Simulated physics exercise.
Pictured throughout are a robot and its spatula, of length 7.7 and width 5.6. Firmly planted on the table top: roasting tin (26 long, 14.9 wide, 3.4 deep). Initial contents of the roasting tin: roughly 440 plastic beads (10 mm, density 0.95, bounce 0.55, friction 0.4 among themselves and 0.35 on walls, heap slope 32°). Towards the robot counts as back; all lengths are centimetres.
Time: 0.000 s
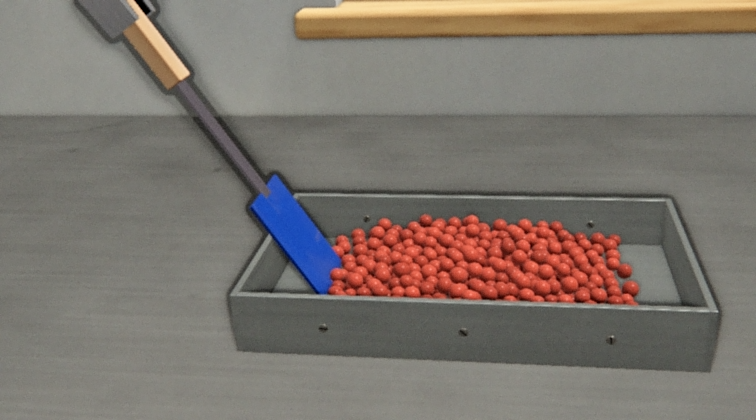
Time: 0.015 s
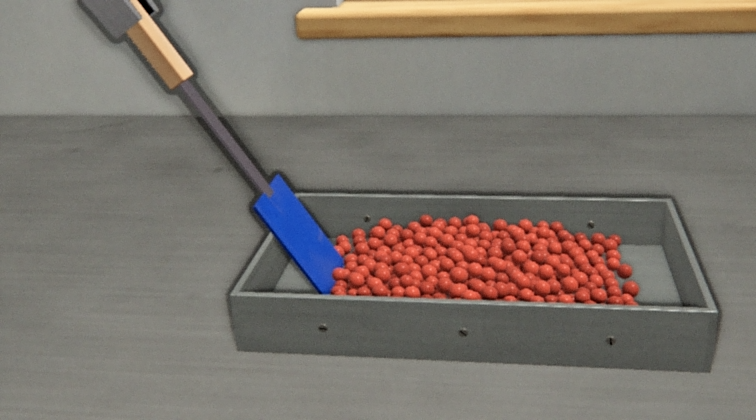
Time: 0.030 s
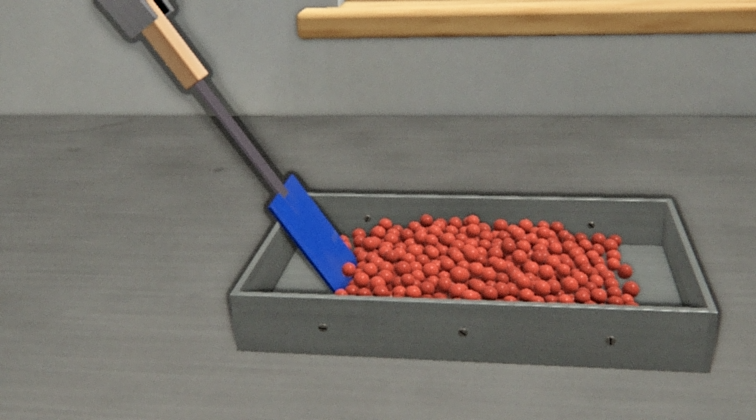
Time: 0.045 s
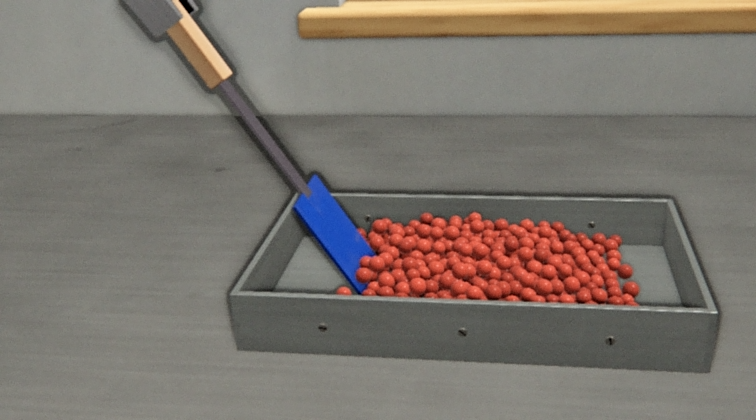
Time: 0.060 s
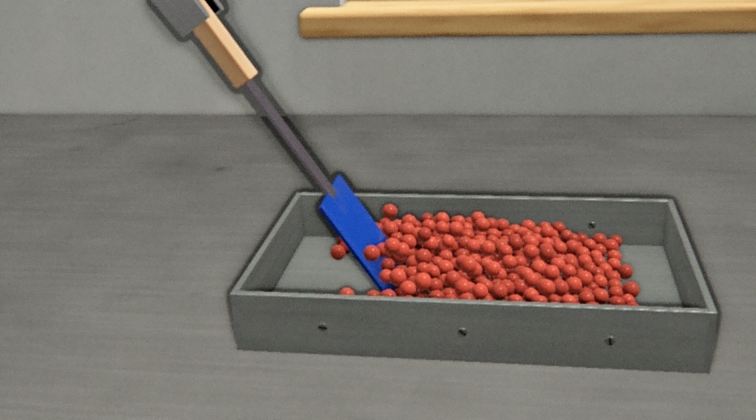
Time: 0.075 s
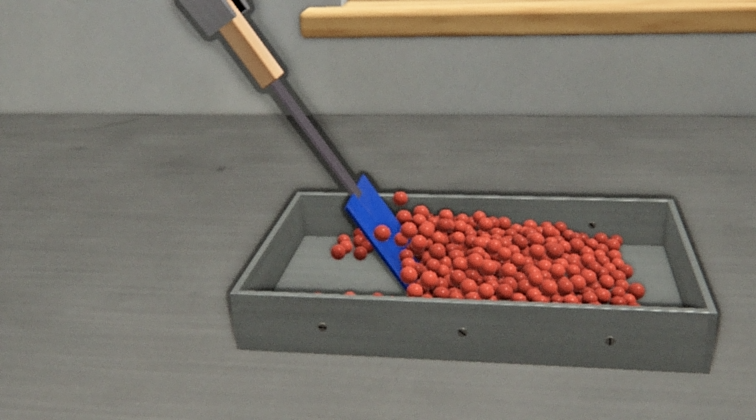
A blue spatula held at a slant by a robot pushes through a heap of red beads in a grey roasting tin, seen from a fixed view slightly above a grey table top. A pale wooden bar crosses the wall behind. Barely moving at first, the blade then slides rightward, bunching the beads higher against it while a few slip behind to its left.
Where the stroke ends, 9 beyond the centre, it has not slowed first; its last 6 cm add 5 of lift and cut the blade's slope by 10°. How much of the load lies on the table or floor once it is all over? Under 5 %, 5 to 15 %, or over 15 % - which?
I would say 5 to 15 %.
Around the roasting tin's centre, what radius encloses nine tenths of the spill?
The distance is roughly 110 cm.
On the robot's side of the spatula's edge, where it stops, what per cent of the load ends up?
60 %.
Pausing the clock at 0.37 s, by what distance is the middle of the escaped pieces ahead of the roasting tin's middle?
About 32 cm.
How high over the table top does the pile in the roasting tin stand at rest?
It reaches roughly 3.5 cm.
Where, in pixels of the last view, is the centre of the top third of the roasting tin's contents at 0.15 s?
I'd say close to (549, 253).
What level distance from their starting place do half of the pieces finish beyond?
Distance: Around 4 cm.
After 0.11 s, sloping 57°, highest piece 8 above the table; 441 in the roasting tin.
After 0.15 s, sloping 54°, highest piece 9 above the table; 439 in the roasting tin, 2 on the blade or in flight.
After 0.37 s, sloping 47°, highest piece 4 above the table; 395 in the roasting tin, 46 on the table or floor.
After 1.42 s, sloping 47°, highest piece 3 above the table; 395 in the roasting tin, 46 on the table or floor.
At rest, 395 in the roasting tin, 46 on the table or floor. That is 10 % on the table or floor.
